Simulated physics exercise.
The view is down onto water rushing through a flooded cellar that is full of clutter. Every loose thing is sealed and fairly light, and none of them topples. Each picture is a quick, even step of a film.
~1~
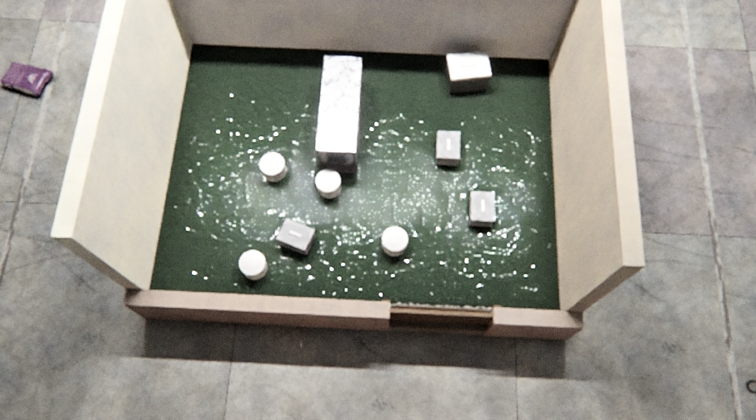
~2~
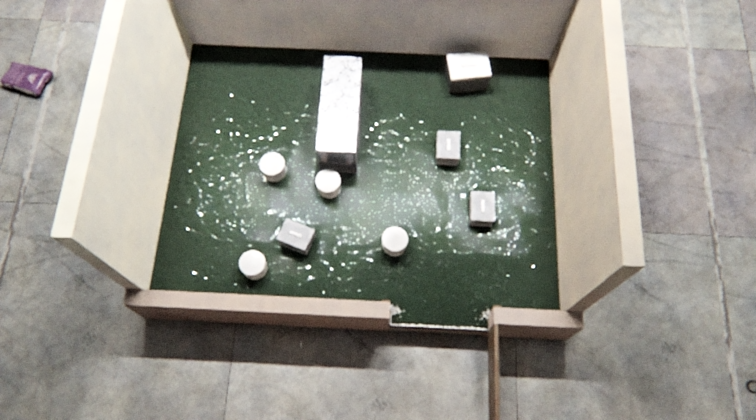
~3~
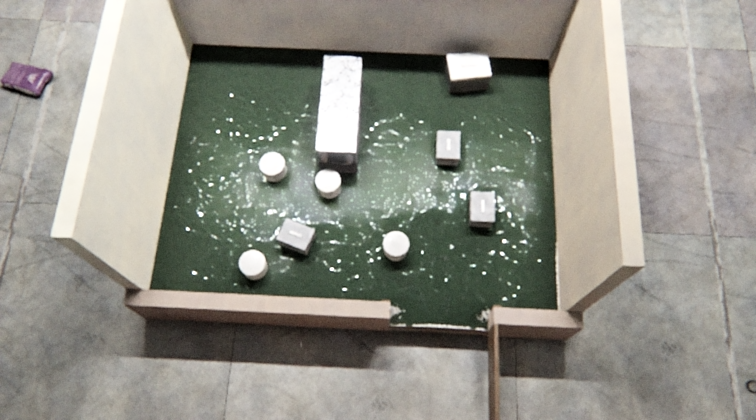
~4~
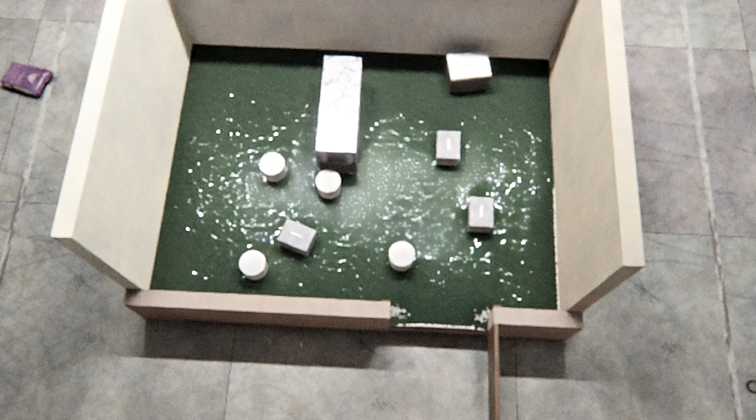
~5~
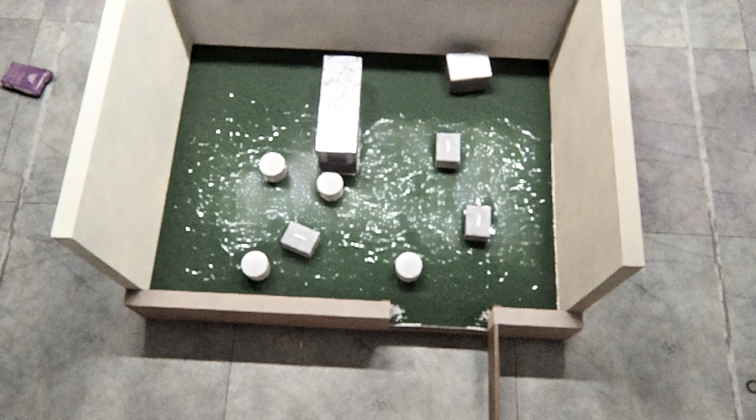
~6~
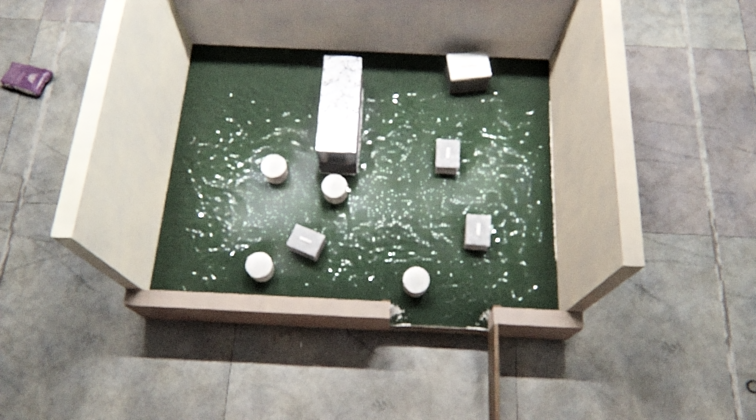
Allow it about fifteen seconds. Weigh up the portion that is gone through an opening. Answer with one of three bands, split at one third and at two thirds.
Two thirds or more.
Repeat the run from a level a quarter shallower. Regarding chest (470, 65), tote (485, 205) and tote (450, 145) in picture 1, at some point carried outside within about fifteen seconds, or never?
As listed: Remained, escaped, escaped.
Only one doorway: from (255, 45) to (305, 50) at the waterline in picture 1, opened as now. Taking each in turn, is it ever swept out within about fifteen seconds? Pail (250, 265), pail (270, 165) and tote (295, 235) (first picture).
In sequence - stays put, departs, stays put.
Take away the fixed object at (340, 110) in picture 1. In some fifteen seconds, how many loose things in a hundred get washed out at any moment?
Close to 80 percent, I reckon.
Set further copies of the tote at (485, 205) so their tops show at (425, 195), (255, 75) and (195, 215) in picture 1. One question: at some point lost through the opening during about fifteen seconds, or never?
Going through them one by one: Escaped / remained / remained.
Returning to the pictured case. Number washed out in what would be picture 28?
5 in all.
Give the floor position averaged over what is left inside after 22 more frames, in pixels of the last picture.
The mean position lies close to (437, 224).
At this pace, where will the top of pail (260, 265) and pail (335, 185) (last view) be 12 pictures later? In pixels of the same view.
Roughly (359, 283) for the first, roughly (408, 201) for the second.
A moment on, 1 of 8 are out; 7 afloat.
Next, 3 of 8 are out; 5 afloat.
Later, 5 of 8 are out; 3 afloat.
In the end, 7 of 8 are out; 1 afloat.
